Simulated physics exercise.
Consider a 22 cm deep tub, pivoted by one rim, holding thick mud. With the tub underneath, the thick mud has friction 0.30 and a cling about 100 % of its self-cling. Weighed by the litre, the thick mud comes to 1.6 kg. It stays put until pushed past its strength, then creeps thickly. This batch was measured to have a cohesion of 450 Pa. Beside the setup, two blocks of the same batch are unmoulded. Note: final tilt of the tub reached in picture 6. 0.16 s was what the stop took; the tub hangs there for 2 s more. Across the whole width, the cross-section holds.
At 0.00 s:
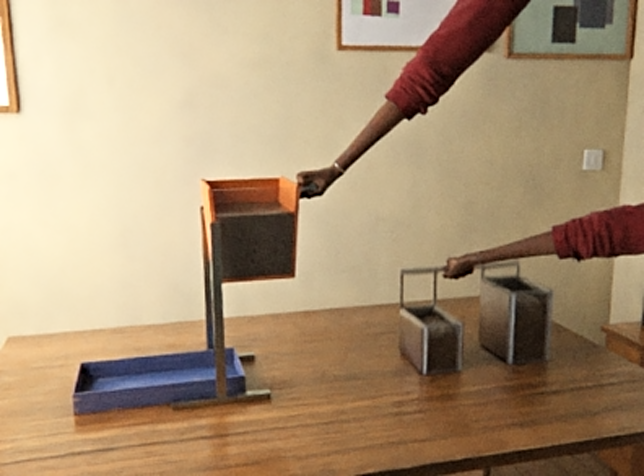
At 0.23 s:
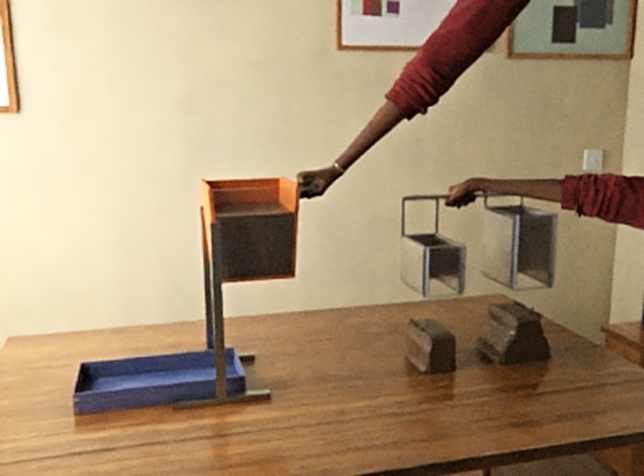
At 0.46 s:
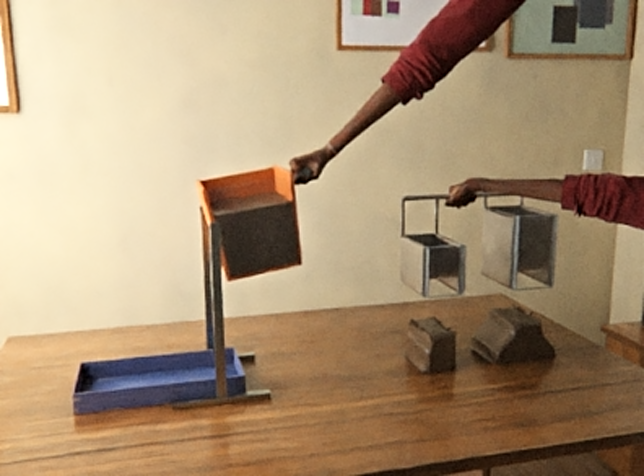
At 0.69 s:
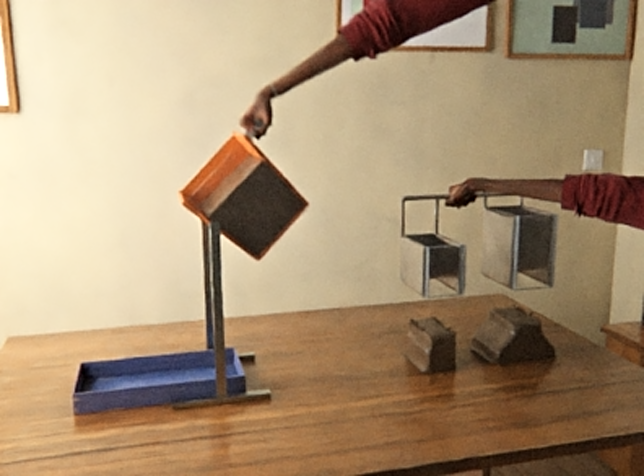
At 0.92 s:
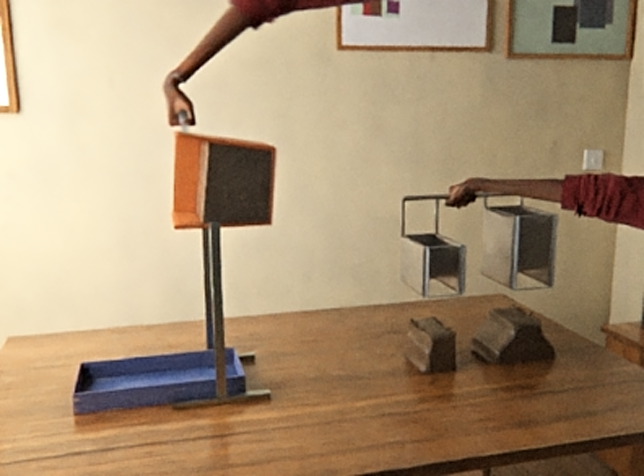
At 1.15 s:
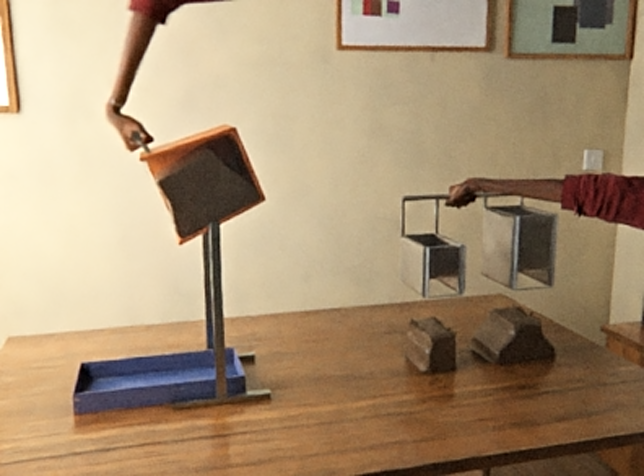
The footage shows one hand lifting two metal moulds off brown mud blocks, which slump, the right one more noticeably, while another hand swings an orange-rimmed tub of mud up and over to the left above a blue tray.
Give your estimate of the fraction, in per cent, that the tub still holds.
The tub still holds about 0 per cent.
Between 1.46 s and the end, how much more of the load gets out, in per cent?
Around 25 percent of the load.
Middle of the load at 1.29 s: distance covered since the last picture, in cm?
The change is near 10 cm.
After 1.29 s, the tub is at 111 degrees and holds 57 %.
After 1.46 s, the tub is at 111 degrees and holds 27 %.
After 1.63 s, the tub is at 111 degrees and holds 16 %.
After 1.80 s, the tub is at 111 degrees and holds 2 %.
After 3.15 s, the tub is at 111 degrees and holds 0 %.
